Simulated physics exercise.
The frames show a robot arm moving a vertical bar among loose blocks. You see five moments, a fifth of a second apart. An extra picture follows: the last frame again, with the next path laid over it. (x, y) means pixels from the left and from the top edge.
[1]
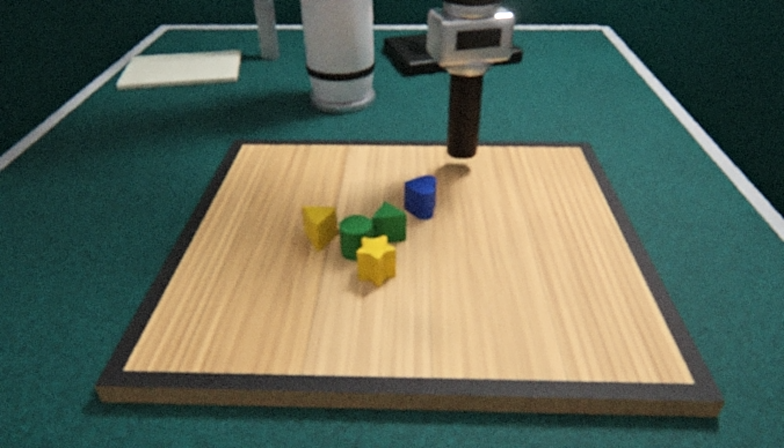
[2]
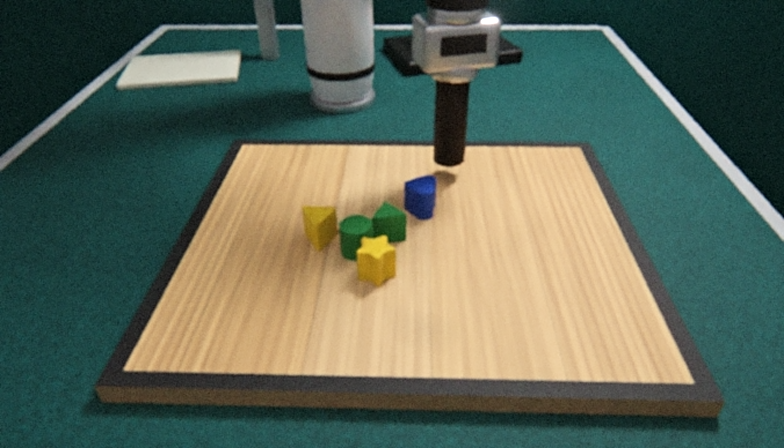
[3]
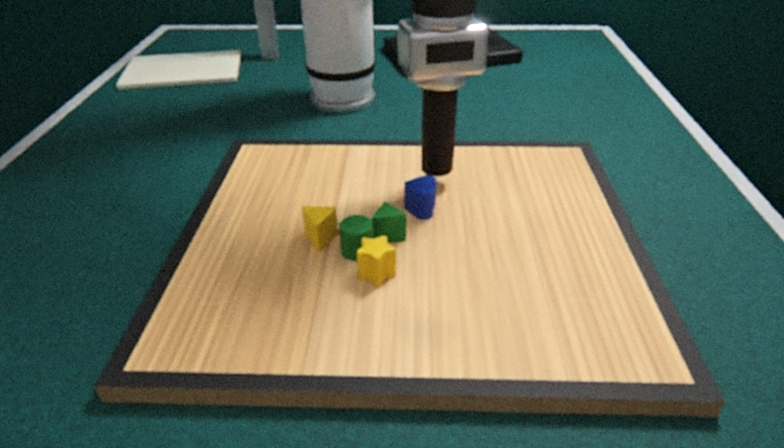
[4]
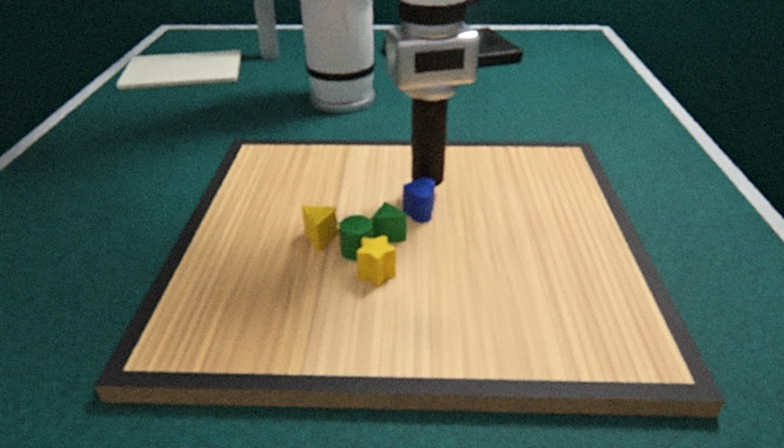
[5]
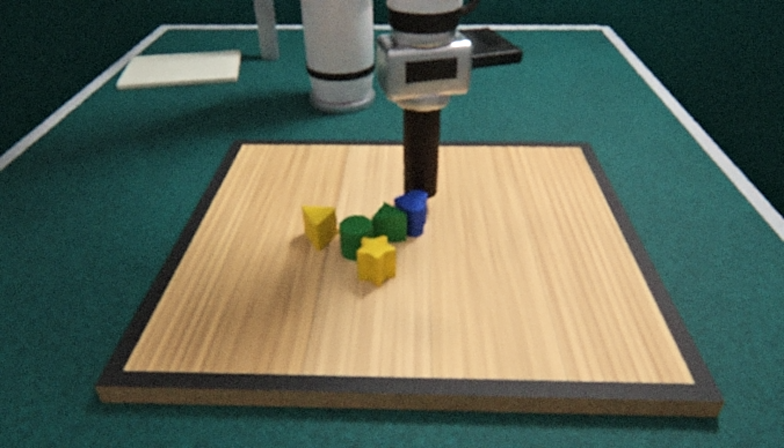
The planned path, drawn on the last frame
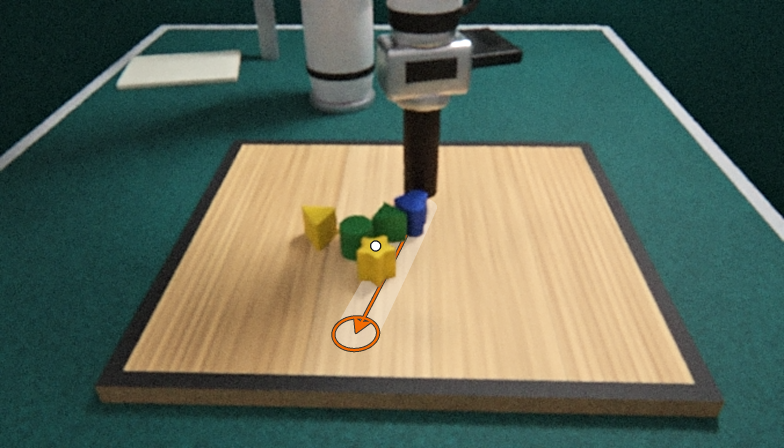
Robot arm moving a dark vertical bar toward the viewer and left, then nudging a blue block up beside a green triangle.
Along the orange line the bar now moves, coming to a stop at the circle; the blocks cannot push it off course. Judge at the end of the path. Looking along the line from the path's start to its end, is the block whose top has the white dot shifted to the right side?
Yes
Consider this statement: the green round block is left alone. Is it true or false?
Answer: False.
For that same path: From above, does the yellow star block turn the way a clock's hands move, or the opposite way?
Looking down, my answer is that the yellow star block rotates clockwise.
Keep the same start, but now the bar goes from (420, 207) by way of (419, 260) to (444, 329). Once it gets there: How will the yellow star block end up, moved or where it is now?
By the time the path is finished, it has moved at least a centimetre.
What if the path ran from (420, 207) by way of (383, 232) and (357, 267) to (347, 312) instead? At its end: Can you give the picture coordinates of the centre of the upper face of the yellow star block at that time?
Answer: (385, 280).
Drawn move, from (420, 207) directly to (356, 333); the dot is on the yellow star block.
On the path given first. One third of the way, bar (403, 226); green round block (347, 226); green triangle (372, 217), turned 50° clockwise; blue heart-shaped block (410, 235), turned 15° clockwise.
Two thirds of the way, bar (381, 267); green round block (346, 226); yellow star block (350, 270), turned 55° clockwise; green triangle (370, 218), turned 60° clockwise; blue heart-shaped block (415, 264), turned 35° anticlockwise.
At the end, bar (355, 316); green round block (346, 226); yellow star block (321, 291), turned 125° clockwise; green triangle (370, 218), turned 60° clockwise; blue heart-shaped block (416, 265), turned 40° anticlockwise.
